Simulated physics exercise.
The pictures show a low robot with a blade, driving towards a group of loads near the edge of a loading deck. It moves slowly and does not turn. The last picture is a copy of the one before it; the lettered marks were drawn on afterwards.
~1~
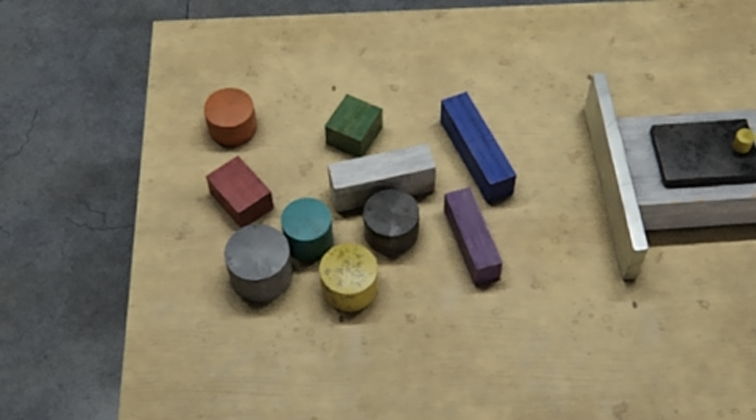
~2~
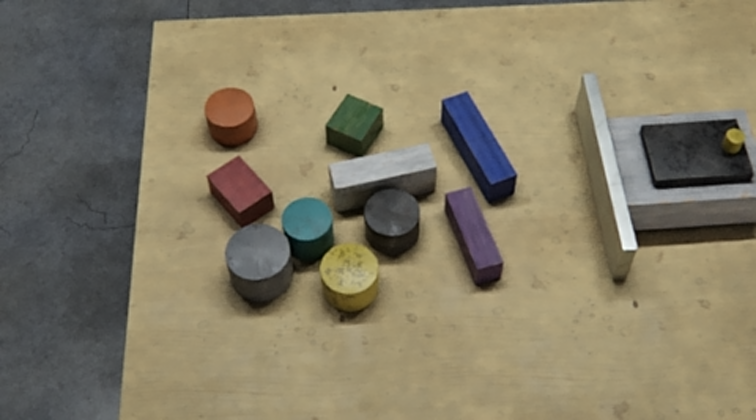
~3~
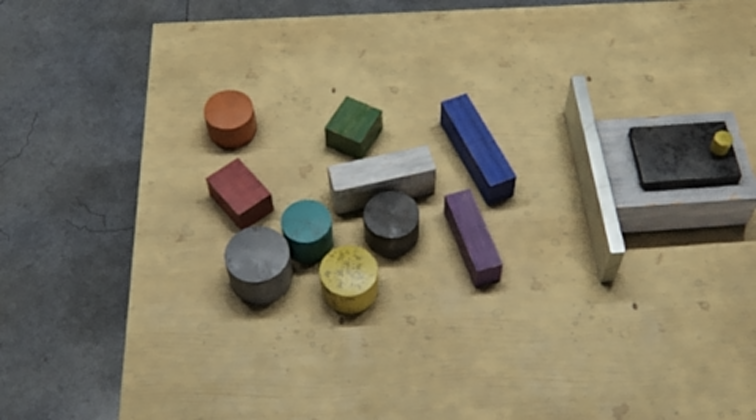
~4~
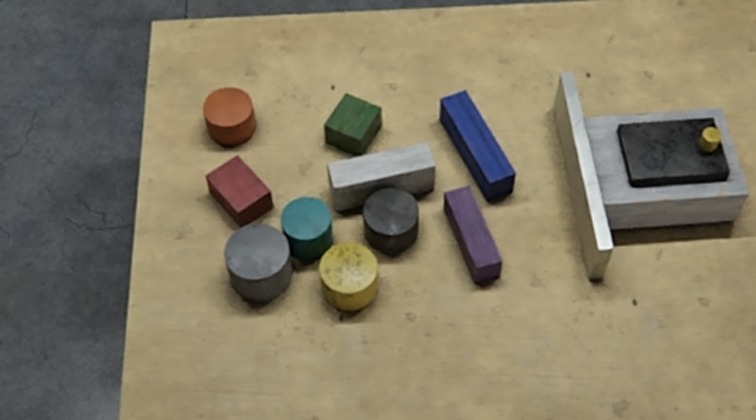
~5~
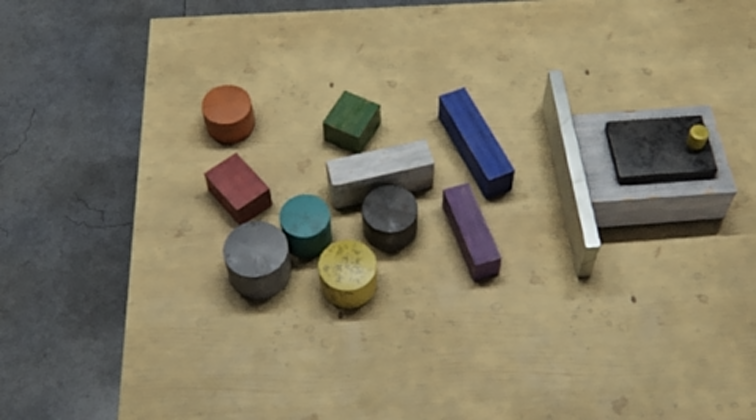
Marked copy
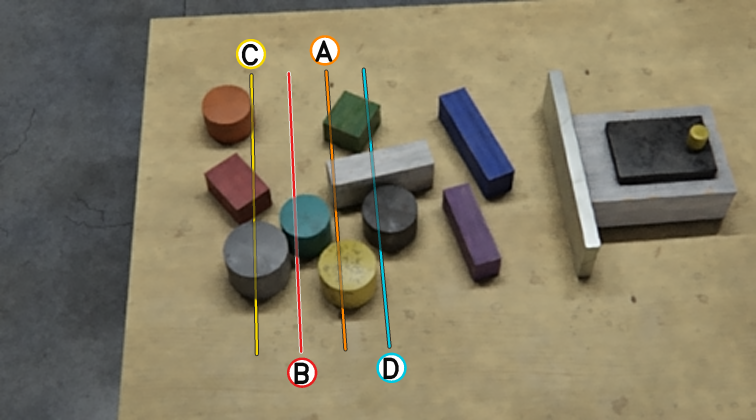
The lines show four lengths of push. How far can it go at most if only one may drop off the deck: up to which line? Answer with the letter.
As far as mark C.
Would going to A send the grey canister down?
No.
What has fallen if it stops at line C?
The red crate.
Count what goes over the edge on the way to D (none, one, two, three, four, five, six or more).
The count is none.
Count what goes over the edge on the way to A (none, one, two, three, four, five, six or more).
The count is none.
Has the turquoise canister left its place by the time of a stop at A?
Yes.
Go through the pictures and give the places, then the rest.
Red crate (240, 192); orange canister (231, 117); white bar (382, 177), in the first frame.
Robot (689, 152); blue stick (477, 146), in the second frame.
Robot (676, 154); yellow canister (350, 280), in the third frame.
Robot (665, 150); purple bar (472, 234), in the fourth frame.
Robot (653, 148); grey canister (258, 260); red crate (238, 189); orange canister (228, 114), in the fifth frame.
On the copy, A at (335, 199); B at (295, 201); C at (254, 203); D at (376, 197).
On C. First, robot (538, 154); purple bar (442, 233); blue stick (429, 145).
Then, robot (424, 160); red crate (185, 195); grey canister (227, 270).
Finally, robot (335, 164); red crate over the edge; grey canister (146, 289); one fallen.
By contrast, A is within the limit but short; B is within the limit but short; D is within the limit but short.
